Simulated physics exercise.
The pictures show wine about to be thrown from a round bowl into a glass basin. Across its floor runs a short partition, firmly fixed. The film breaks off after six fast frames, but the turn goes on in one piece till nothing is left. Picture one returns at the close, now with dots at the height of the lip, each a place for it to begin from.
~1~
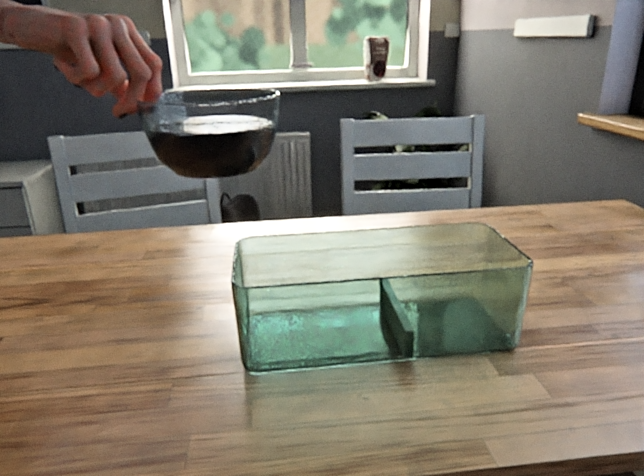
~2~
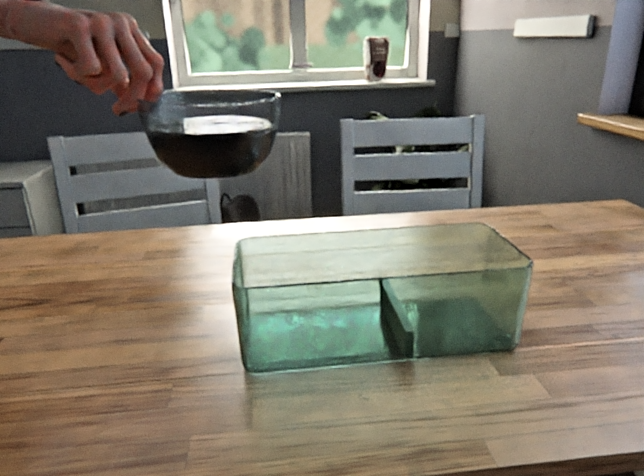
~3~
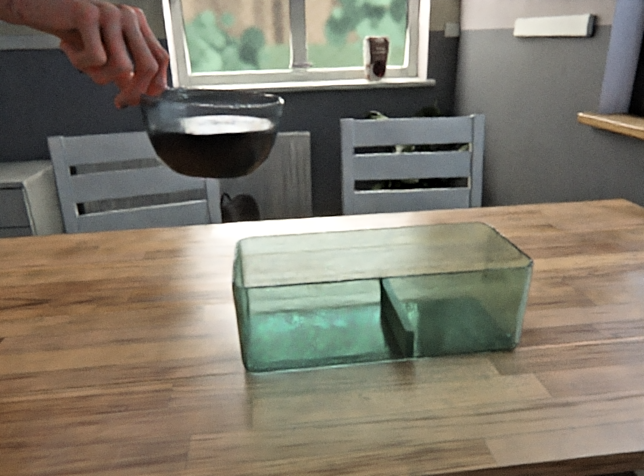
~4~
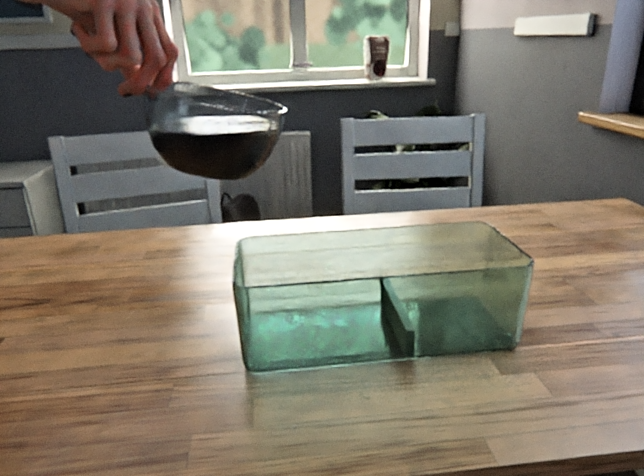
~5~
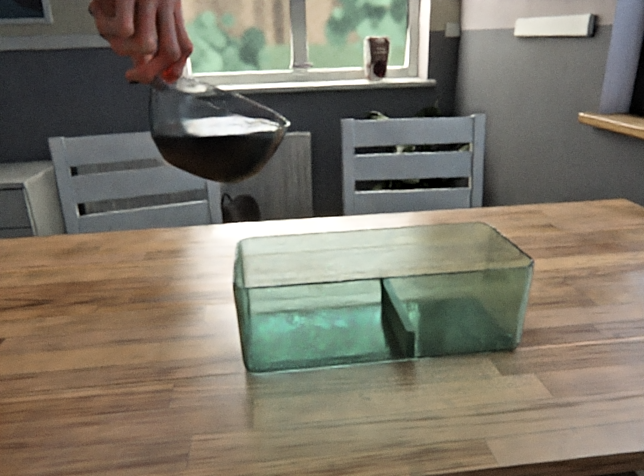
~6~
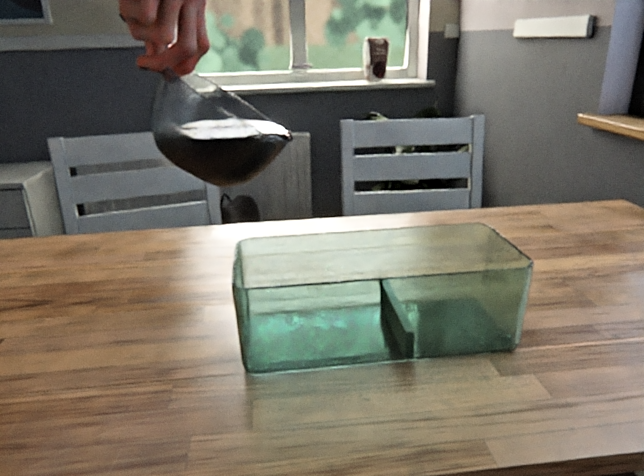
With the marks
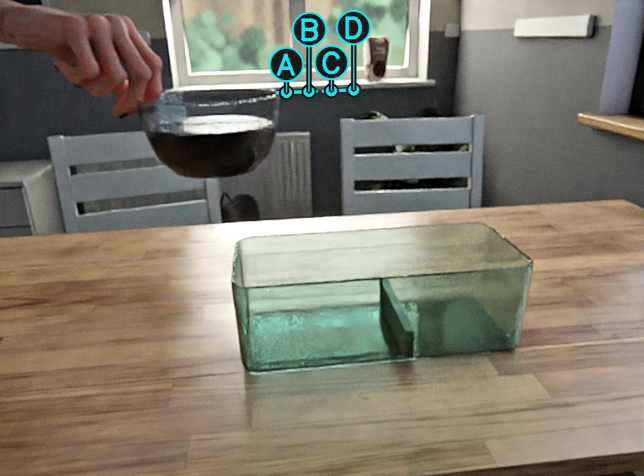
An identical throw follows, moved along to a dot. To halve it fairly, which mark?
I would pick place D.
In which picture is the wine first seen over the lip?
Picture 6.
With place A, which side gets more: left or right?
The left one.
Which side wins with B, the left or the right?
The left one.
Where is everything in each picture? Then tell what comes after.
The first picture shows upright, lip at (276, 92); basin from (243, 369) to (517, 345); top of the wall at (395, 301); nothing has left yet.
The second picture shows upright, lip at (277, 95); nothing has left yet.
The third picture shows tipped about 6°, lip at (280, 100); nothing has left yet.
The fourth picture shows tipped about 14°, lip at (284, 109); nothing has left yet.
The fifth picture shows tipped about 24°, lip at (287, 122); nothing has left yet.
The sixth picture shows tipped about 35°, lip at (287, 137); wine is over the lip, down to (287, 137).
On the marked copy, A at (286, 92); B at (309, 91); C at (331, 90); D at (353, 89).
Choosing A, about 91 % ends left of the wall and 8 % right of it.
Choosing B, about 95 % ends left of the wall and 4 % right of it.
Choosing C, about 79 % ends left of the wall and 20 % right of it.
Choosing D, about 46 % ends left of the wall and 53 % right of it.
